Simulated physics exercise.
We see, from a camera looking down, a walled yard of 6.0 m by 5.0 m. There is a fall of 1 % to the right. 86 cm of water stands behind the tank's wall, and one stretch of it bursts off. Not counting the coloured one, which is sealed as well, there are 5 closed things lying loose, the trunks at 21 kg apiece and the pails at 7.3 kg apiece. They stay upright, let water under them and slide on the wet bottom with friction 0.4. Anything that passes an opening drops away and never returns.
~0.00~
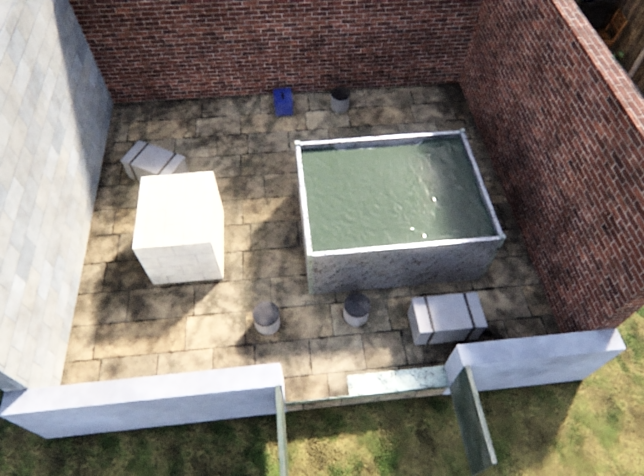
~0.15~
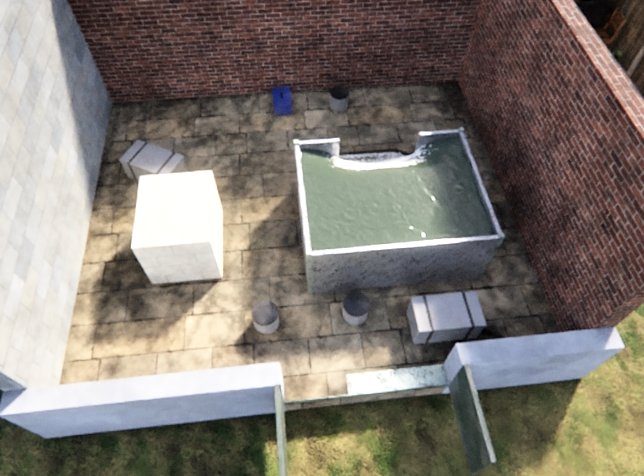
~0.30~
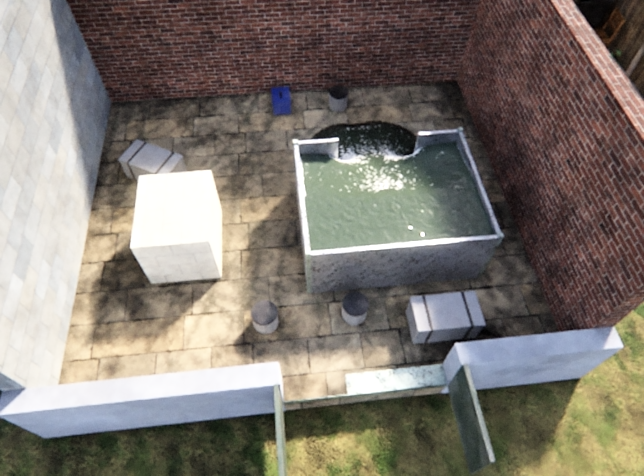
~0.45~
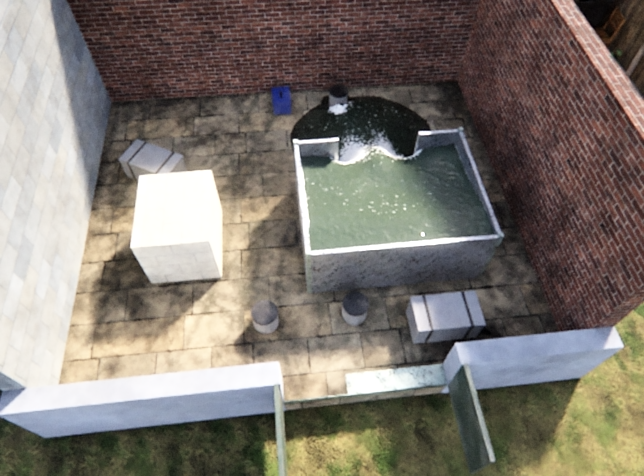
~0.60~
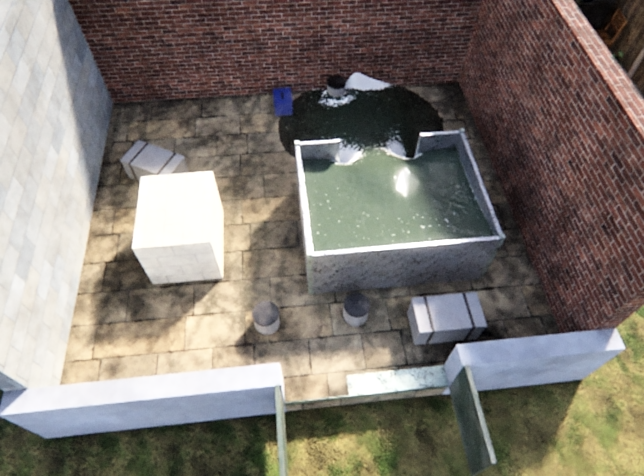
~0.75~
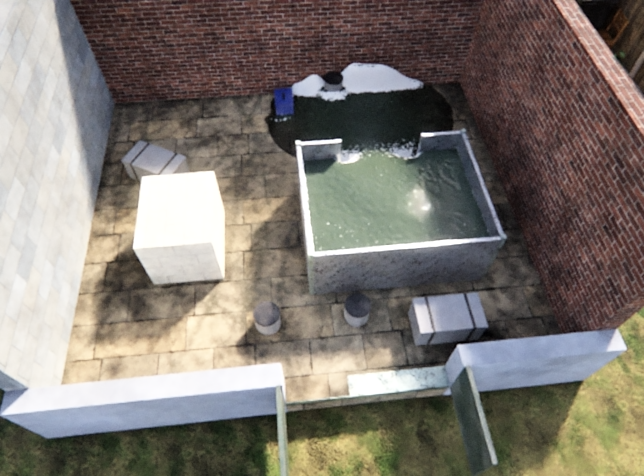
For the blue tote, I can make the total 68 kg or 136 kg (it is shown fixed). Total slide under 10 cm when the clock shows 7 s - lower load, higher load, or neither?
Higher.
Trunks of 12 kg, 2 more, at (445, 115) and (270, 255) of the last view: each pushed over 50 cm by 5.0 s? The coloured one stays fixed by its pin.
Going through them in that order, the answers are too far and not too far.
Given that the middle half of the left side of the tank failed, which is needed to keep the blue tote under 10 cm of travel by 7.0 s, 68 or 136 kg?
Note: Low mass sufficient.
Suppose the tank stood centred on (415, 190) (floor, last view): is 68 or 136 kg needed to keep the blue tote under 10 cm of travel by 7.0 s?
Lab note - in that case: Heavier mass required.
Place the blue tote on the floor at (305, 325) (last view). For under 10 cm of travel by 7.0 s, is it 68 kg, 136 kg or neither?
Going by the scene, the lighter weight suffices.
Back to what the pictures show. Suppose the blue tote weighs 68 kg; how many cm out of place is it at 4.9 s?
Displacement near 60 cm.
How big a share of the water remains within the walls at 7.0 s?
Still held: Near 98 %.
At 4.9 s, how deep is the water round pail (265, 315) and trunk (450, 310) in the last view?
I'd put it at 2 cm and 13 cm respectively.
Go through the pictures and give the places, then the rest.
In the first frame, the blue tote at (283, 97) rests on the ground; 3.9 m2 under water; 0 of 6 have shifted.
In the second frame, the blue tote at (282, 96) rests on the ground; water covers 4.6 m2; 0 of 6 have shifted.
In the third frame, the blue tote at (281, 95), on the bottom; 5.8 m2 under water; 0 of 6 have shifted.
In the fourth frame, the blue tote at (281, 95) rests on the ground; water covers 7.1 m2; 0 of 6 have shifted.
In the fifth frame, the blue tote at (282, 96), on the bottom; water covers 8.2 m2; 1 of 6 have shifted.
In the sixth frame, the blue tote at (284, 97) rests on the ground; 8.8 m2 under water; 1 of 6 have shifted.
After 1.4 s the blue tote would be 3 cm from its start with 68 kg and 0 cm from its start with 136 kg; 17 cm of water round it then.
After 3.1 s the blue tote would be 63 cm from its start with 68 kg and 0 cm from its start with 136 kg; 14 cm of water round it then.
After 4.9 s the blue tote would be 64 cm from its start with 68 kg and 0 cm from its start with 136 kg; 11 cm of water round it then.
After 7.0 s the blue tote would be 64 cm from its start with 68 kg and 0 cm from its start with 136 kg; 9 cm of water round it then.
